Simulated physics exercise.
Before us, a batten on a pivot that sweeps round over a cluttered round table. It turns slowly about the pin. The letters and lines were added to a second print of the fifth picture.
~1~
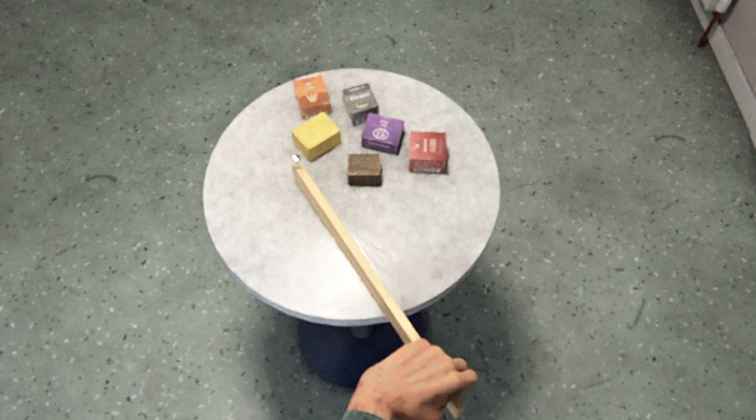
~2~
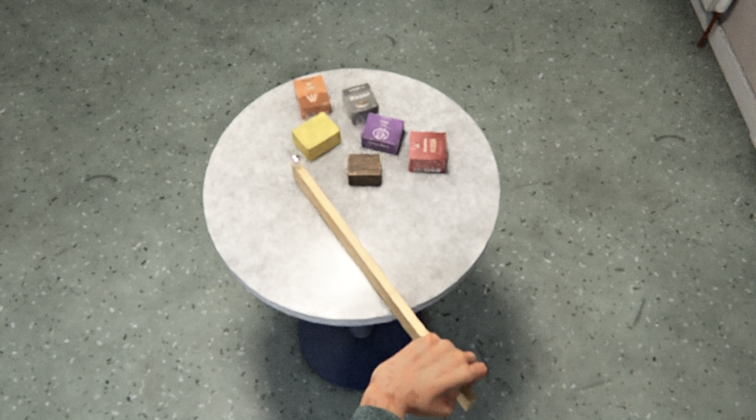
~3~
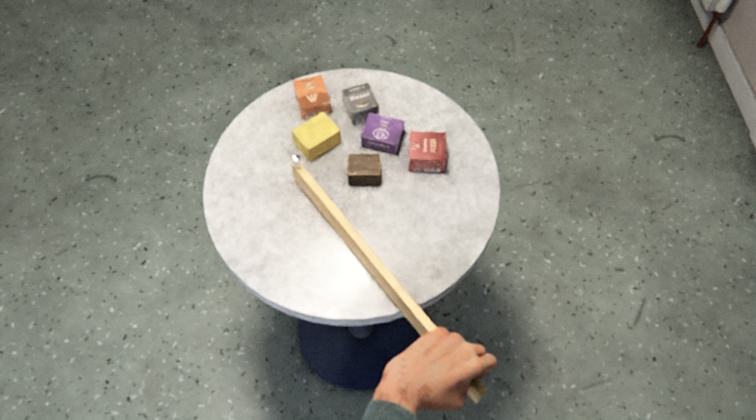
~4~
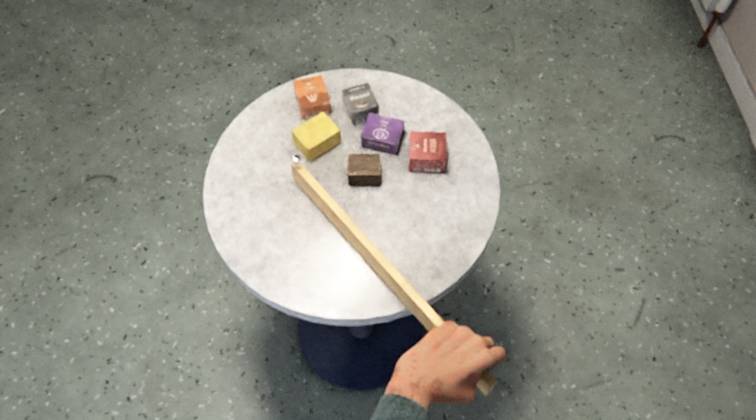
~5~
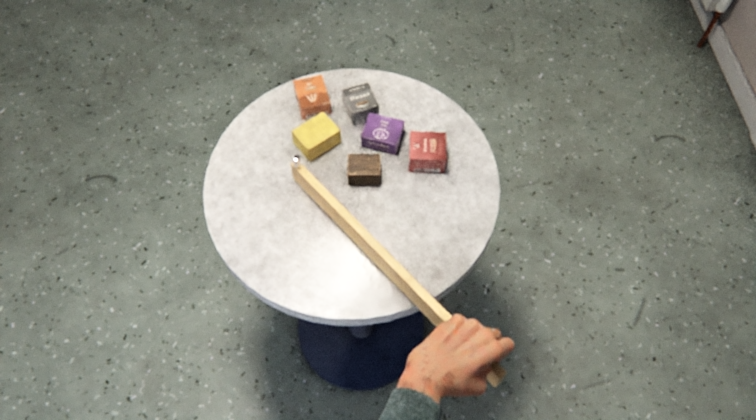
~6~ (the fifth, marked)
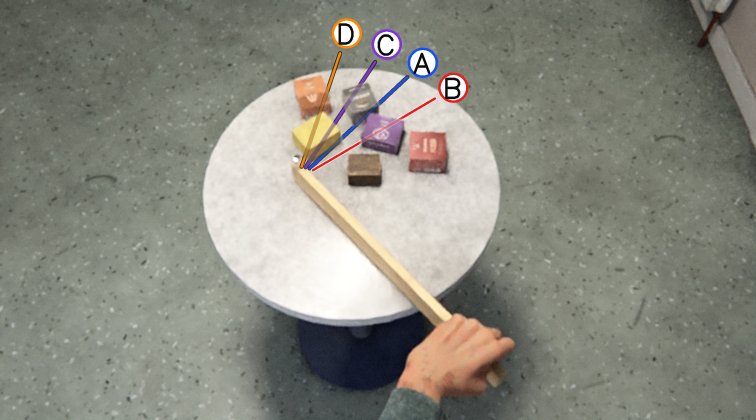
A pale wooden batten, gripped near its lower end by a hand, lies across a round, light-topped table on a speckled grey-green floor, seen from above. Orange and grey packets sit at the back, with yellow and purple blocks before them, a dark brown block nearer and a red box at right. The hand slowly swings its end slightly rightward about the pinned far tip, while the blocks and view stay still.
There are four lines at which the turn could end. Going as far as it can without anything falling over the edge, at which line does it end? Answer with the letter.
It should halt at A.
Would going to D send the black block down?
No.
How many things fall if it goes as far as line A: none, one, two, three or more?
By then, none.
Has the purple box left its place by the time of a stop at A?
Yes.
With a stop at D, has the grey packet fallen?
By then, yes.
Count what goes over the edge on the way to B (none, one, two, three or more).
The count is none.
On the copy, A at (360, 121); B at (376, 133); C at (342, 112); D at (322, 107).
On A. First, arm (390, 183); orange packet (312, 97); grey packet (361, 104).
Then, arm (385, 135); red box (423, 114); grey packet (355, 96).
Finally, arm (360, 108); red box (383, 74); grey packet (337, 74); nothing has fallen.
By contrast, B is safe but short; C drops the red box and grey packet; D drops the red box and grey packet.
